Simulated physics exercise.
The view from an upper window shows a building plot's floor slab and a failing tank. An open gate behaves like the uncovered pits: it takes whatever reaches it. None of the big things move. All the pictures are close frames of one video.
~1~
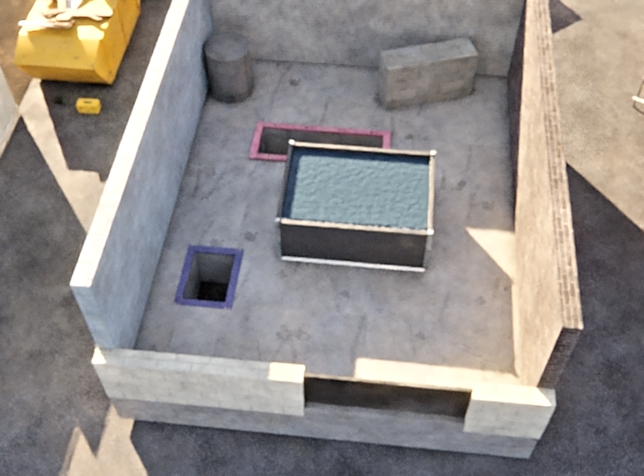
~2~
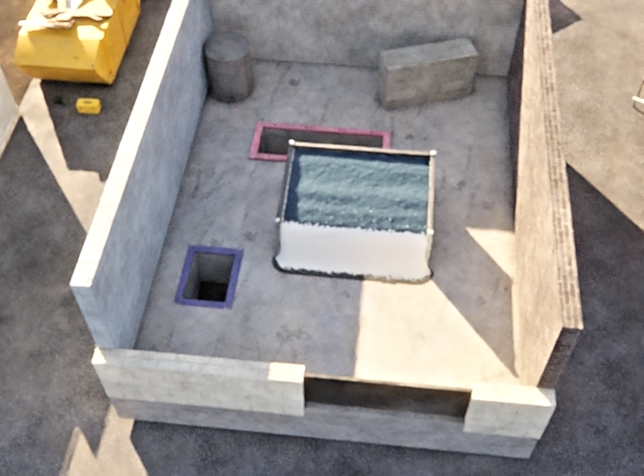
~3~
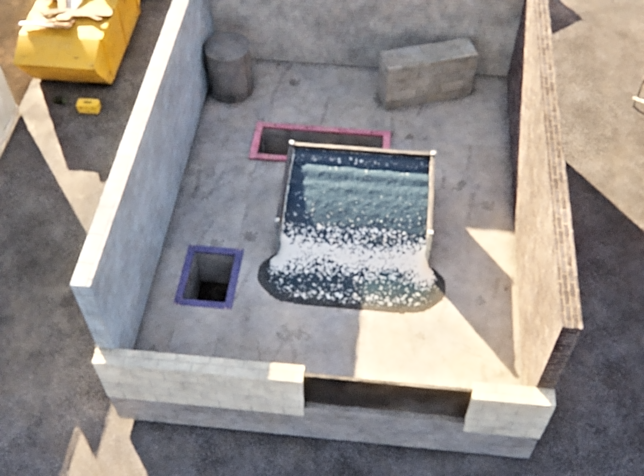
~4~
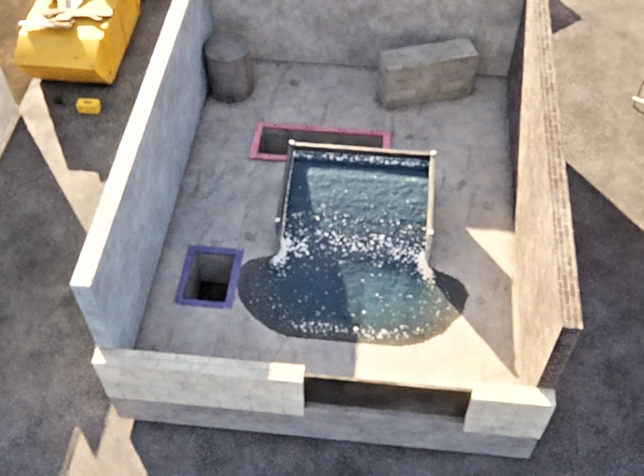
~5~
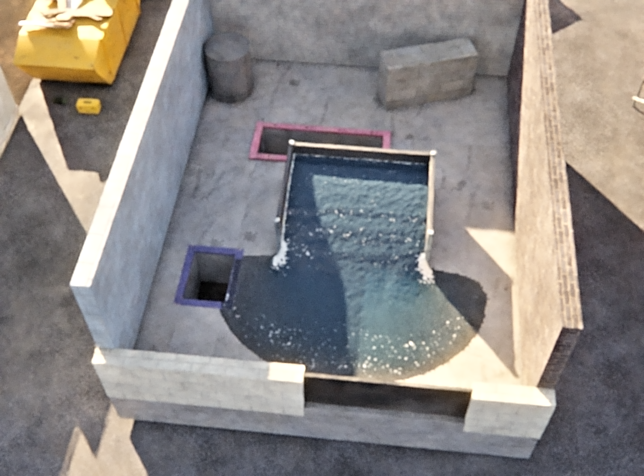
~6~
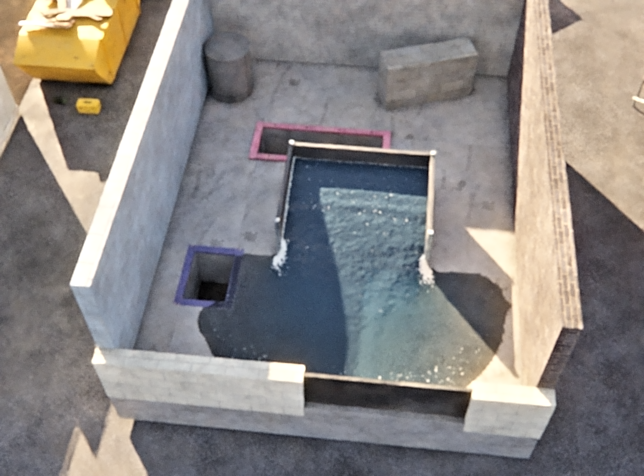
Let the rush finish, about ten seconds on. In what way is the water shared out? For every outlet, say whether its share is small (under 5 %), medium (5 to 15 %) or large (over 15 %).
Result - gate: Small; pink pit: Small; blue pit: Large.
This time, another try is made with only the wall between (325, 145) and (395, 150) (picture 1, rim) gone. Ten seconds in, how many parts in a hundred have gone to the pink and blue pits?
The pink pit takes 65 per cent and the blue pit 0 per cent.
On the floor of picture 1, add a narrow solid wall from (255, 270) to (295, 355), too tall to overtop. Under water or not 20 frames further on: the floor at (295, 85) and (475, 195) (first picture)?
Going in order, I'd say kept out of it and drenched.
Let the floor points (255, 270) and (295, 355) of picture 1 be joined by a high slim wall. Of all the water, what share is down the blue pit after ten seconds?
Blue: 14 %.
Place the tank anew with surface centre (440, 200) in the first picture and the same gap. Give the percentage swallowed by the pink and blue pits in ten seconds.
Ten seconds on: Pink pit 0 percent, blue pit 35 percent.
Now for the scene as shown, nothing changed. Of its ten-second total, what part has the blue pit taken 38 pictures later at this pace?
Near 75 %, I'd say.
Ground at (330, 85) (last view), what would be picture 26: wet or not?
Untouched.
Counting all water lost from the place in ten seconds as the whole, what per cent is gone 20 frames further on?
Working it through, I arrive at 25 per cent.
A moment on, water covers 35 % of the floor; the gate 0 %, the pink pit 0 %, the blue pit 1 %.
Next, water covers 35 % of the floor; the gate 0 %, the pink pit 0 %, the blue pit 1 %.
Then, water covers 65 % of the floor; the gate 0 %, the pink pit 0 %, the blue pit 6 %.
Later, water covers 95 % of the floor; the gate 0 %, the pink pit 1 %, the blue pit 18 %.
In the end, water covers 100 % of the floor; the gate 0 %, the pink pit 3 %, the blue pit 25 %.
